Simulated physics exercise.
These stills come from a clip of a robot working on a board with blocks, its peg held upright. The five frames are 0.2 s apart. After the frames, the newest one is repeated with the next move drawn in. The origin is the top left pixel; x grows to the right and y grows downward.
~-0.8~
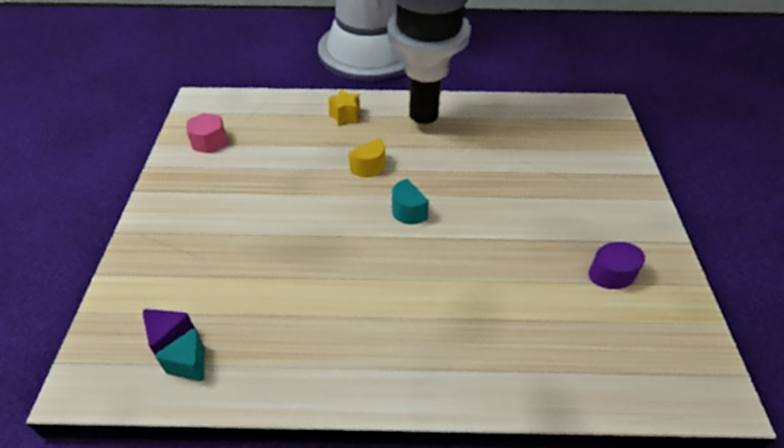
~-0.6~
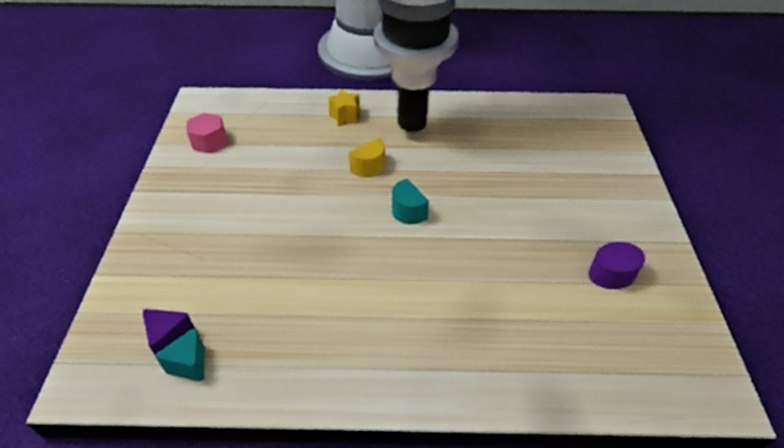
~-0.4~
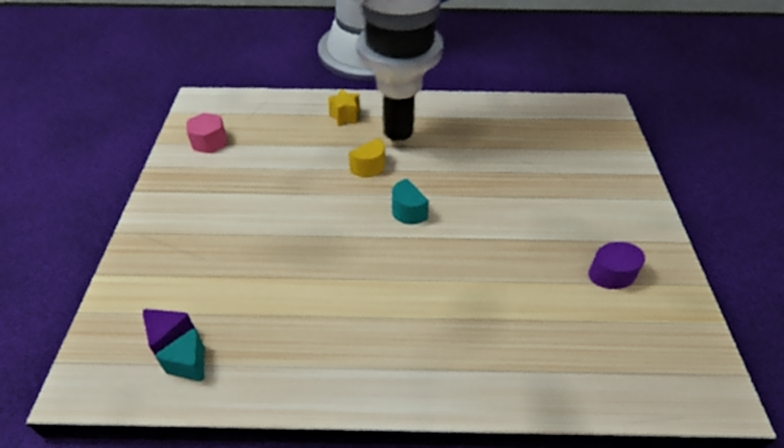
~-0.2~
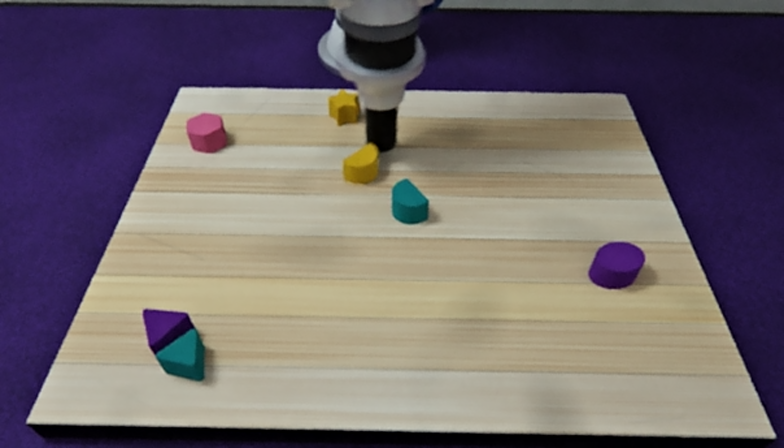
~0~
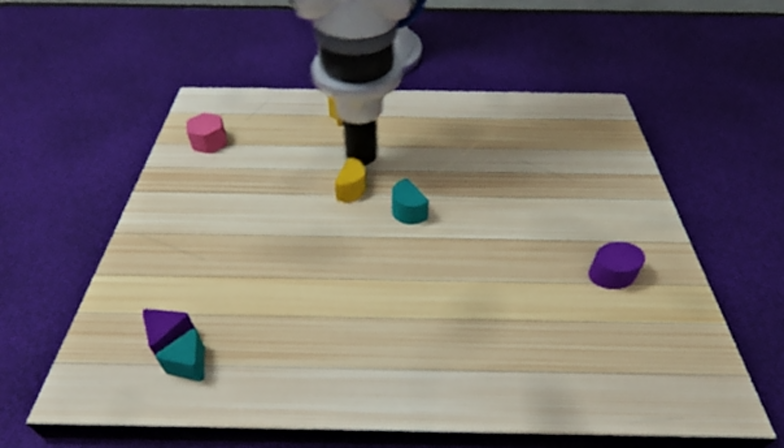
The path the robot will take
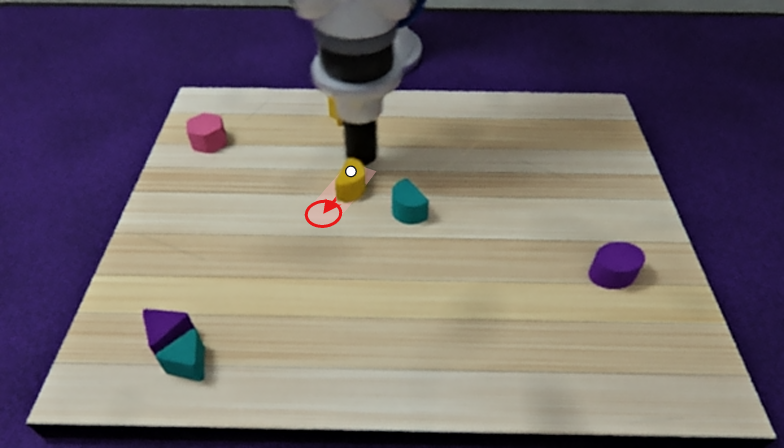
A robot arm with a black peg reaches in from the far edge of a pale wooden board on purple cloth, seen from above at a steady angle. Around the board sit a pink hexagon, yellow star, yellow and teal half-rounds, a purple cylinder at right, and touching purple and teal triangles at lower left. The peg glides left and nearer, then pushes the yellow half-round slightly forward, turning it.
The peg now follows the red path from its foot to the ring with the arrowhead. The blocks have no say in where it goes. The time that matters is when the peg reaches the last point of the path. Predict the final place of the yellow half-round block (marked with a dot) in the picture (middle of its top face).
Located at (339, 215).
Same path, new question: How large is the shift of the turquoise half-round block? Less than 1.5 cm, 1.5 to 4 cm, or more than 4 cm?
Less than 1.5 cm.
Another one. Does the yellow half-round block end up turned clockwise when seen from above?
No, that is not how it ends up.
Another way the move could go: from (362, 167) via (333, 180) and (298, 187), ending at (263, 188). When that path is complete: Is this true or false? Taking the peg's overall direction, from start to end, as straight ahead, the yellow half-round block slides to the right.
False - the claim does not hold.
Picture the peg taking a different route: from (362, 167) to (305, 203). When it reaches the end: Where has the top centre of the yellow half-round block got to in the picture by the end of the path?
The centre of its top will be at (335, 194).
Path on the board, from (362, 167) to (324, 214); the dot is on the yellow half-round block.
What follows on the original path. Halfway along, peg (343, 179); yellow half-round block (343, 196), turned 35° anticlockwise.
At the end, peg (322, 203); yellow half-round block (339, 215), turned 100° anticlockwise; turquoise half-round block in place.
